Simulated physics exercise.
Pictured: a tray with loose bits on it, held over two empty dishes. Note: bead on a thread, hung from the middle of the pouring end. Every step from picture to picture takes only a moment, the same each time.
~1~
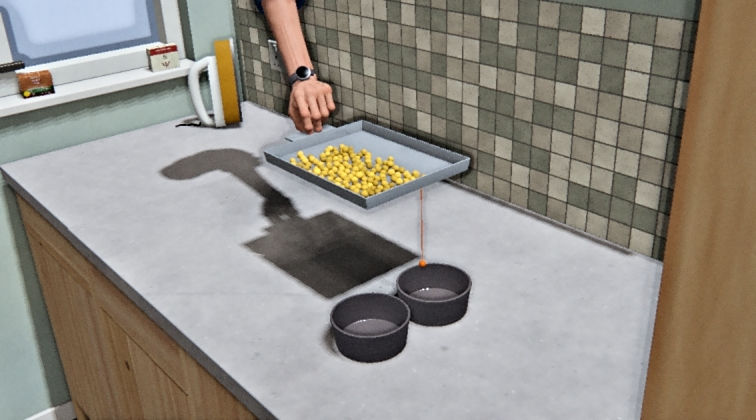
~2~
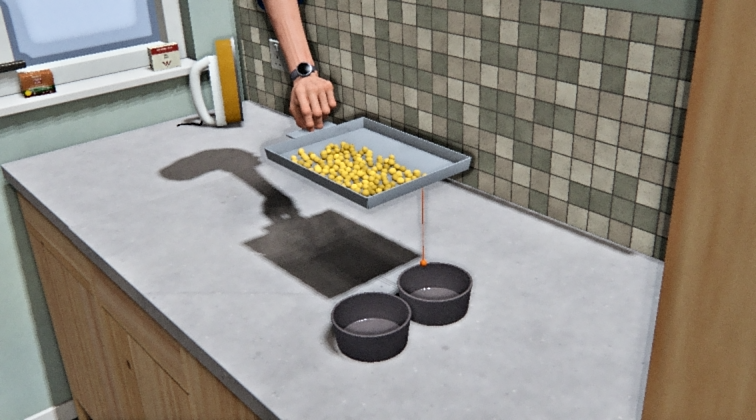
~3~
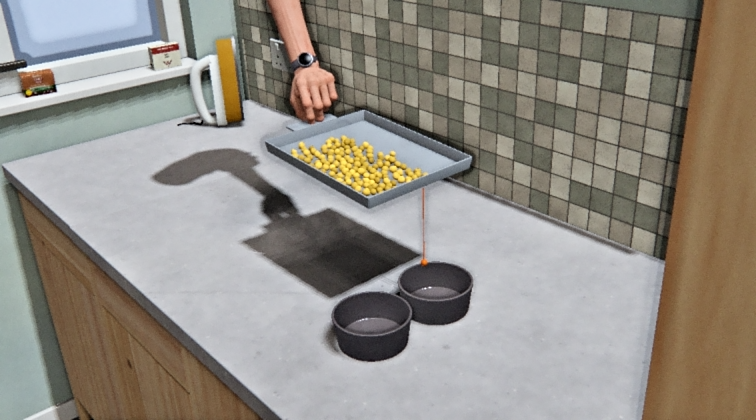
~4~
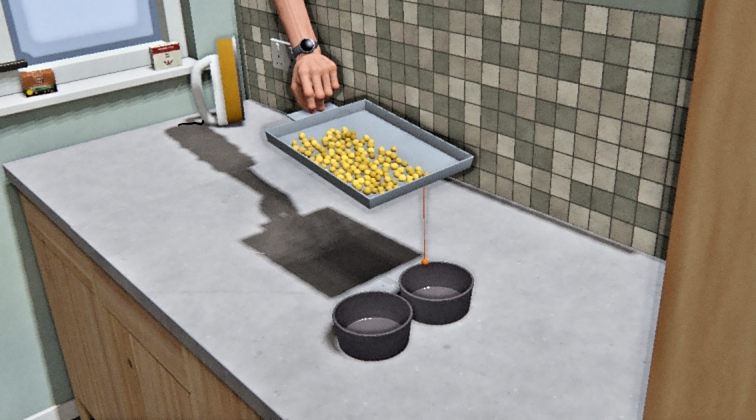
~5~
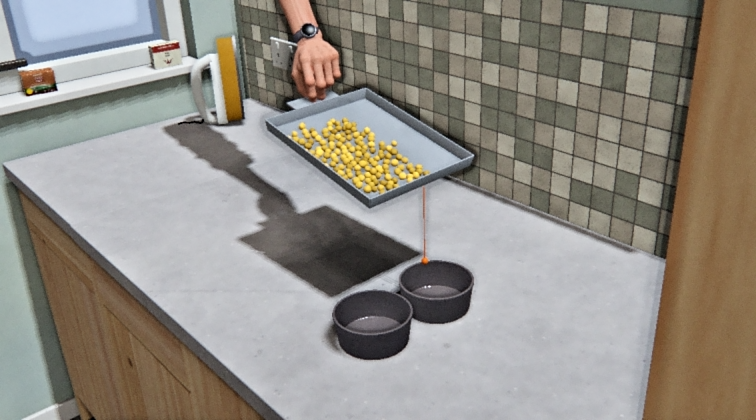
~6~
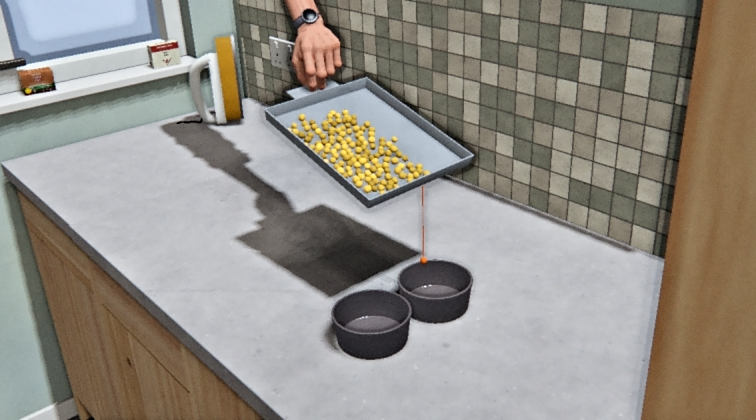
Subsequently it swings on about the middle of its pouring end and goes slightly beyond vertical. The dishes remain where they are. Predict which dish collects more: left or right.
Right.
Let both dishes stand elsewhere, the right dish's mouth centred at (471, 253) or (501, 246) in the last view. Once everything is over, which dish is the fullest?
Case one: The dish at left. Case two: The dish at left.
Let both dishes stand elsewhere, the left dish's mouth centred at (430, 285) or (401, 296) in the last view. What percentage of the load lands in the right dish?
About 10 per cent, then about 20 per cent.
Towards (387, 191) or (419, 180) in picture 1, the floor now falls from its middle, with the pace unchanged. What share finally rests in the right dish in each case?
Around 20 per cent first, around 50 per cent next.
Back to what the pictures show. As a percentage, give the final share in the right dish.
I'd estimate close to 50 per cent.
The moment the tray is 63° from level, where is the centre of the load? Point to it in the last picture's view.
Around (390, 165).
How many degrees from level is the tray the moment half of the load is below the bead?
110° or so.
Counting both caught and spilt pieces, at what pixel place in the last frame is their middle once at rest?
Roughly at (440, 308), give or take.
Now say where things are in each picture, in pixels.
Corners of the pouring end at (367, 197) and (467, 158), level; middle of the load at (355, 170), puffed corn balls; left dish at (396, 342); right dish at (460, 307); bead on its thread at (422, 264), in the first frame.
Corners of the pouring end at (368, 197) and (468, 158), level; middle of the load at (356, 168), in the second frame.
Corners of the pouring end at (369, 197) and (470, 157), tipped barely, level across its low end; middle of the load at (357, 165), in the third frame.
Corners of the pouring end at (370, 197) and (471, 156), tipped a little, level across its low end; middle of the load at (358, 160), in the fourth frame.
Corners of the pouring end at (371, 197) and (471, 155), tipped a little, level across its low end; middle of the load at (358, 155), in the fifth frame.
Corners of the pouring end at (370, 198) and (471, 155), tipped clearly, level across its low end; middle of the load at (359, 151); left dish at (398, 338); right dish at (461, 303), in the sixth frame.
Soon, tray tipped steeply; all on the tray.
A while on, tray tipped past a quarter turn; about two thirds on the tray; a stray few in the left dish; a small part in the right dish; about a third in the air.
Towards the end, tray tipped past a quarter turn; about a quarter in the left dish; about half in the right dish; about a third outside both.
Finally, tray tipped past a quarter turn; about a quarter in the left dish; about half in the right dish; about a third outside both.
